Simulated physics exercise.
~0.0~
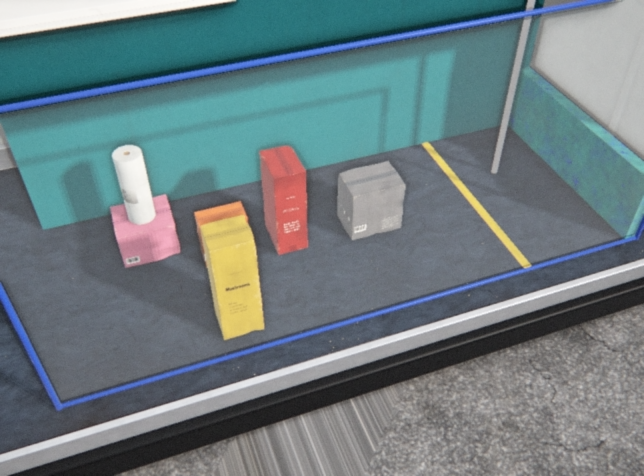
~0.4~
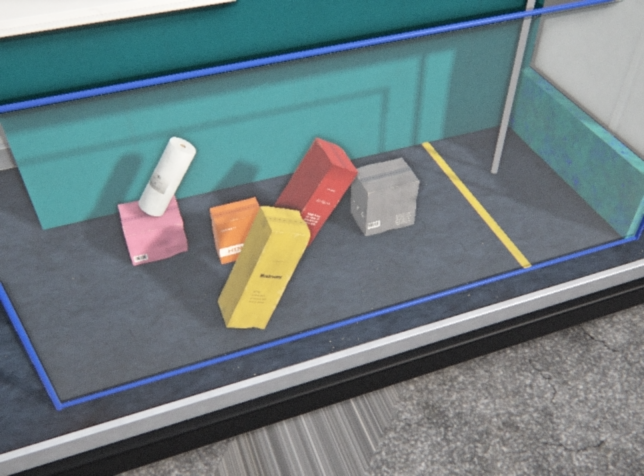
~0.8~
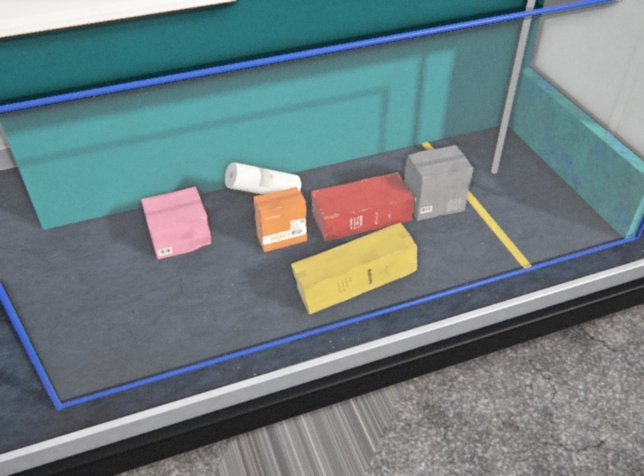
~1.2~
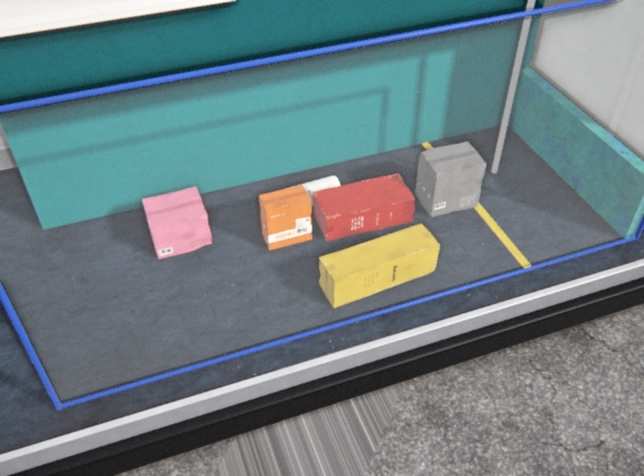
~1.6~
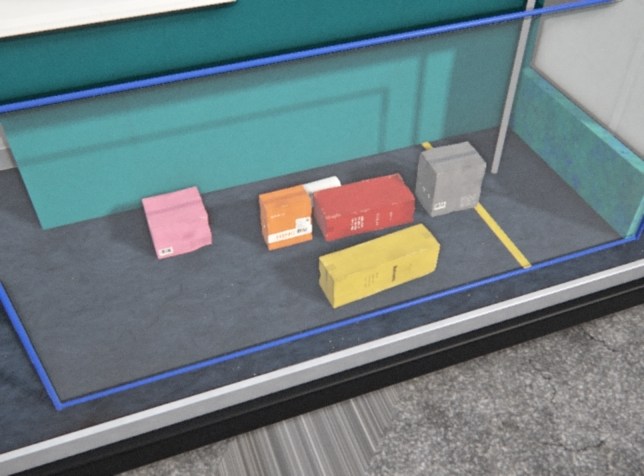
In a glass-sided bay, the white roll and the tall red and yellow boxes tipped rightward and fell onto their sides, while the orange and grey boxes slid right, and everything came to rest with the grey carton's middle short of the yellow line.
